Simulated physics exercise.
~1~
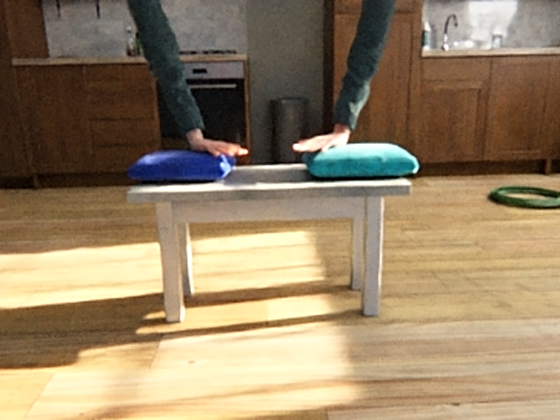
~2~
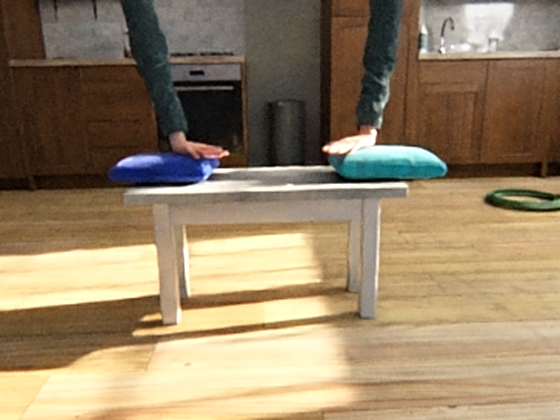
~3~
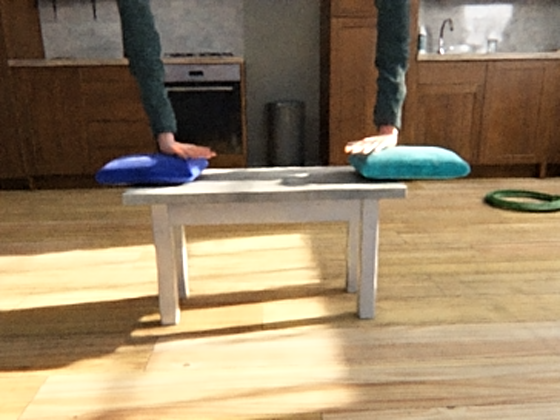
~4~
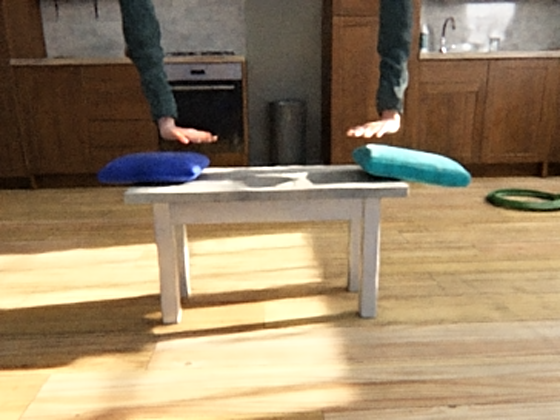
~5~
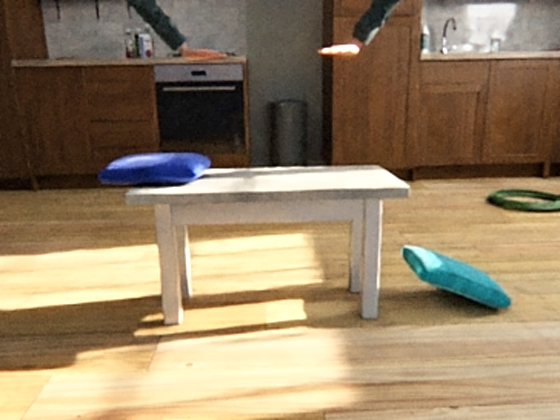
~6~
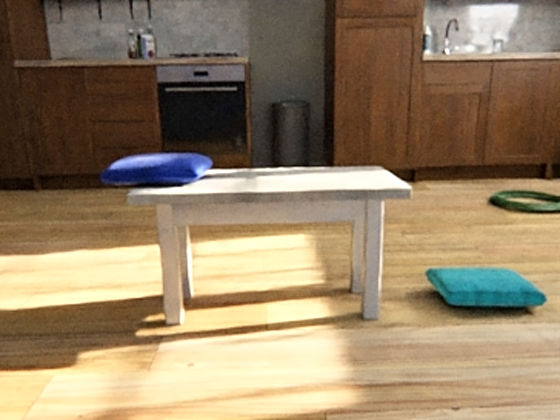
The footage shows two hands pushing a blue soft bag left and a turquoise soft bag right toward opposite ends of a small table, then lifting away. The turquoise bag tips off the right end onto the wooden floor, while the blue one stays on the tabletop, overhanging the left edge.
